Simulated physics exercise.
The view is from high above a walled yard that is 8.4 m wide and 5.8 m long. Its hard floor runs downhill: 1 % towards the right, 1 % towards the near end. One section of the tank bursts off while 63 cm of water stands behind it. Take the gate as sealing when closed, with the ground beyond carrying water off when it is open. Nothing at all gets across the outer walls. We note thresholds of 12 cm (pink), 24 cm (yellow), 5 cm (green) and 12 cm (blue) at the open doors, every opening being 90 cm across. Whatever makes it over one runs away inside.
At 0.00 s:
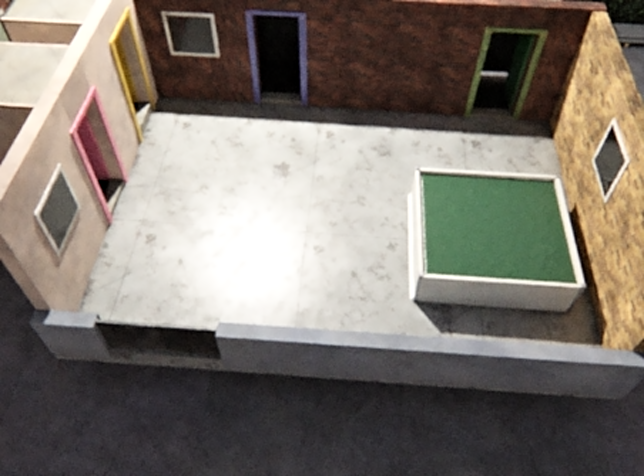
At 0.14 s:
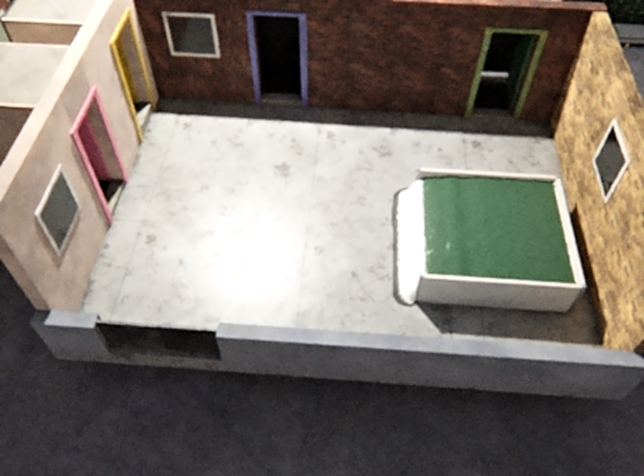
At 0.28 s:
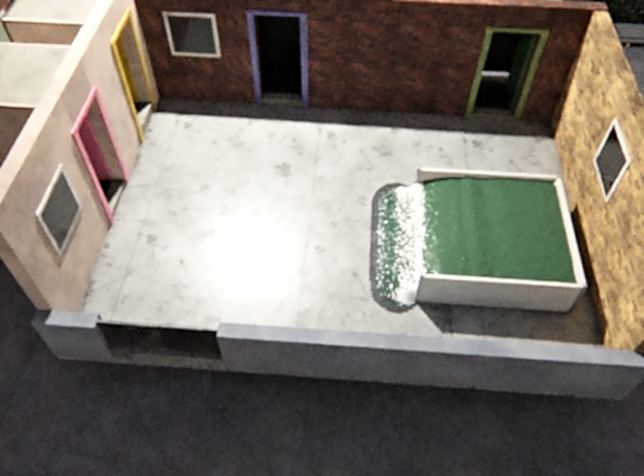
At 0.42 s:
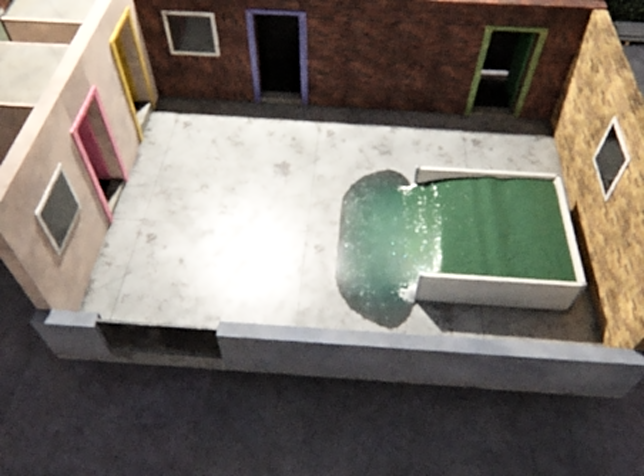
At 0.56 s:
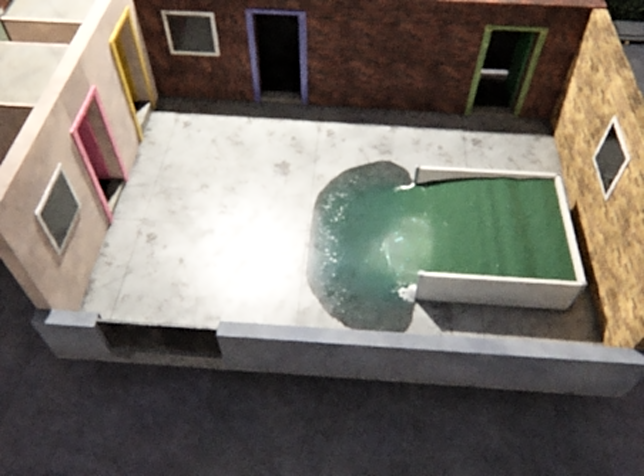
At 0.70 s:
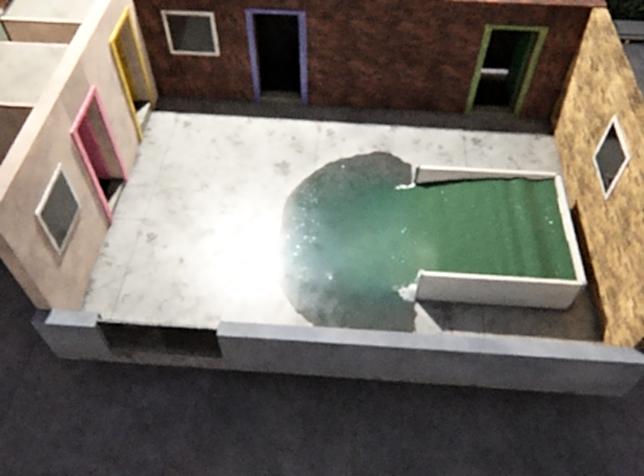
At the start, still green water fills a white-walled tank at the right of a walled yard with a pale floor. The tank's left side gives way and water pours out in a white, foamy front, then spreads leftward across the floor in a widening, rounded green pool.
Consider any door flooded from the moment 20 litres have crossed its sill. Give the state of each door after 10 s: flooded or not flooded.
State after that time: Pink door flooded, yellow door not flooded, green door not flooded, blue door not flooded.
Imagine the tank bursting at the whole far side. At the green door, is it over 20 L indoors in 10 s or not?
Compared with the limit, green is more.
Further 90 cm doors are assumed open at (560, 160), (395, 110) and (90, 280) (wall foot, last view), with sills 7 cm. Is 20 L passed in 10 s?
In that order: Short of it, short of it, beyond it.
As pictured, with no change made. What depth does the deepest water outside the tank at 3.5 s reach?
Max depth: About 36 centimetres.
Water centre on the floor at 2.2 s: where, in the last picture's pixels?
Roughly (363, 240).
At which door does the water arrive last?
The green door is last.
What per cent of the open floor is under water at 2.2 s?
Covered: Roughly 60 %.
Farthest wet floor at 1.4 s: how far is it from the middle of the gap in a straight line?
Some 4.8 metres from the gap.
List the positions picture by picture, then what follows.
The first picture shows still water, 63 cm deep, in the tank at (493, 226).
In the second picture, water pours out at (417, 236) and has run 1.3 m, to (411, 304); typically 9 cm deep outside, 63 cm at the tank's back.
In the third picture, the front is at (397, 186), 1.4 m from the gap at (418, 237); 1.7 m2 of floor is under water; 63 cm left at the back of the tank.
In the fourth picture, the front is at (389, 323), 1.7 m from the gap at (417, 237); 3.6 m2 of floor is under water; 63 cm left at the back of the tank.
In the fifth picture, the front is at (345, 319), 2.1 m from the gap at (417, 237); 5.4 m2 of floor is under water; 63 cm left at the back of the tank.
In the sixth picture, water pours out at (417, 237) and has run 2.5 m, to (283, 281); typically 7 cm deep outside, 62 cm at the tank's back.
After 1.4 s water covers 40 % of the floor and is deepest (28 cm) near (411, 272); pink door not reached, yellow door not reached, green door not reached, blue door not reached.
After 2.2 s water covers 60 % of the floor and is deepest (24 cm) near (101, 251); pink door 22 cm at the sill, 5 L in, yellow door not reached, green door not reached, blue door not reached.
After 3.5 s water covers 70 % of the floor and is deepest (36 cm) near (71, 333); pink door 22 cm at the sill, 58 L in, yellow door 16 cm at the sill, 0 L in, green door not reached, blue door 8 cm at the sill, 0 L in.
After 6.0 s water covers 75 % of the floor and is deepest (17 cm) near (289, 318); pink door 12 cm at the sill, 105 L in, yellow door 13 cm at the sill, 0 L in, green door not reached, blue door 9 cm at the sill, 0 L in.
After 10.0 s water covers 100 % of the floor and is deepest (20 cm) near (557, 182); pink door 6 cm at the sill, 107 L in, yellow door 4 cm at the sill, 0 L in, green door 5 cm at the sill, 0 L in, blue door 5 cm at the sill, 0 L in.
